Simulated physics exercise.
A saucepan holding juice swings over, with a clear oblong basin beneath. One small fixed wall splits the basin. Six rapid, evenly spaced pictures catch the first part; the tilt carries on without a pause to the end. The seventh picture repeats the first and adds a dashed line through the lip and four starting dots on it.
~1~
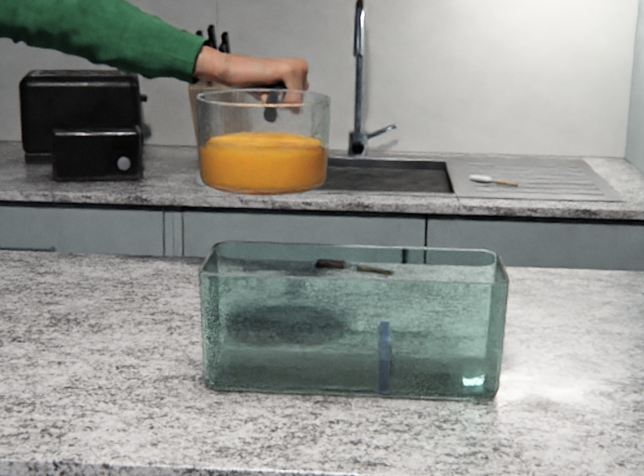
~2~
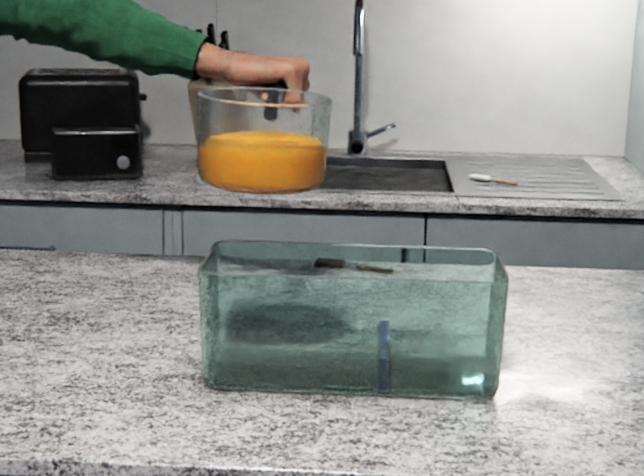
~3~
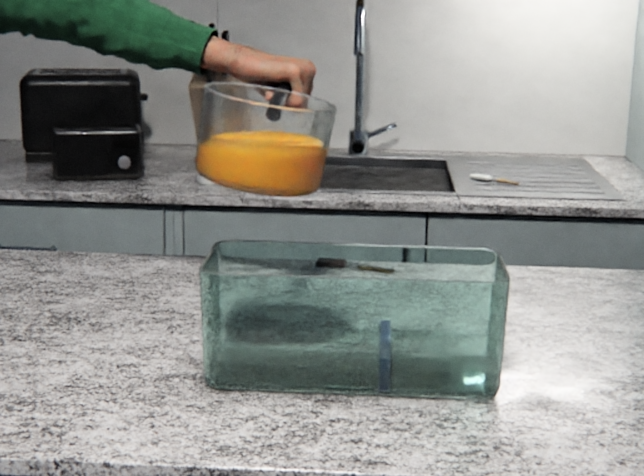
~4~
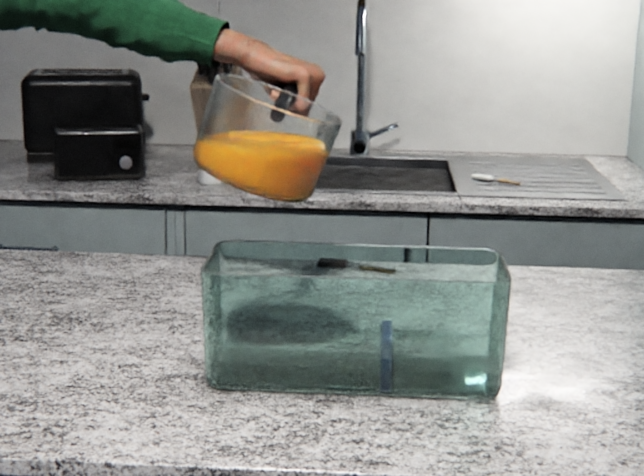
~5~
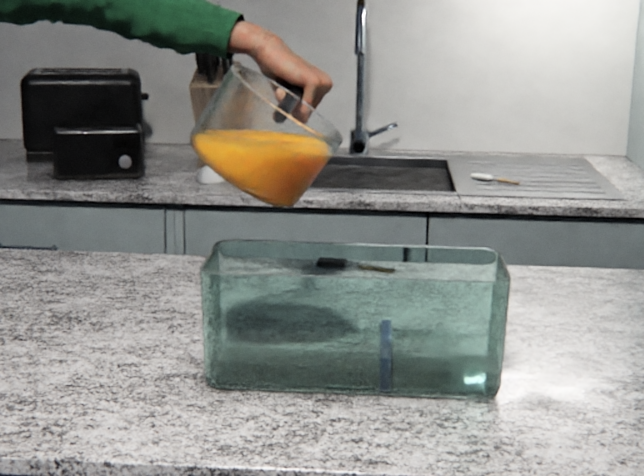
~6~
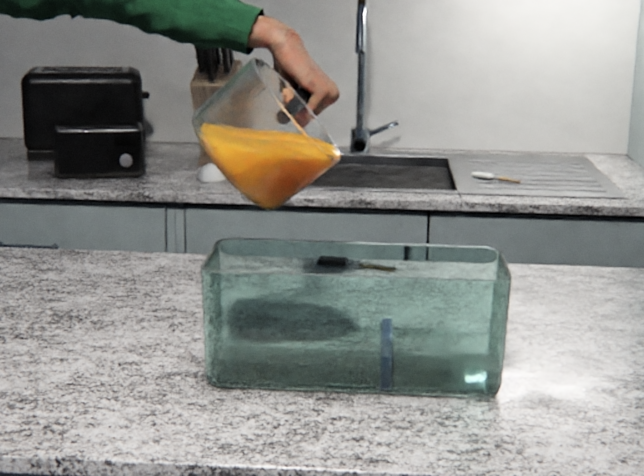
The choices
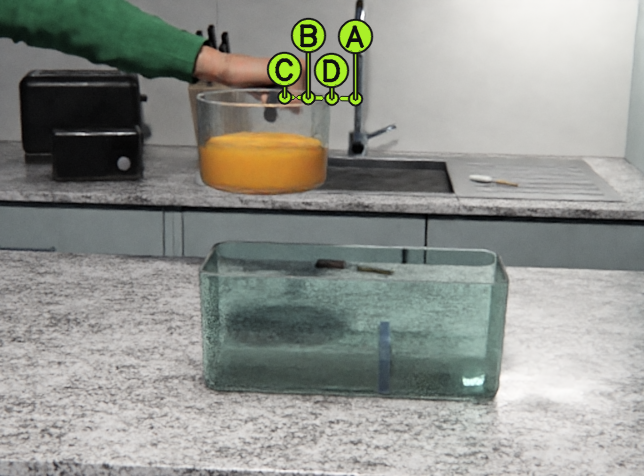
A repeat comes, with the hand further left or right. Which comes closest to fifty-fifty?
Spot A.
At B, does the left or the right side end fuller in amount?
The left side.
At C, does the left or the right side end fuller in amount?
More ends on the left.
On the marked copy, A at (355, 98); B at (308, 97); C at (284, 97); D at (331, 98).
Choosing A, about 51 % ends left of the wall and 48 % right of it.
Choosing B, about 92 % ends left of the wall and 7 % right of it.
Choosing C, about 87 % ends left of the wall and 12 % right of it.
Choosing D, about 76 % ends left of the wall and 23 % right of it.
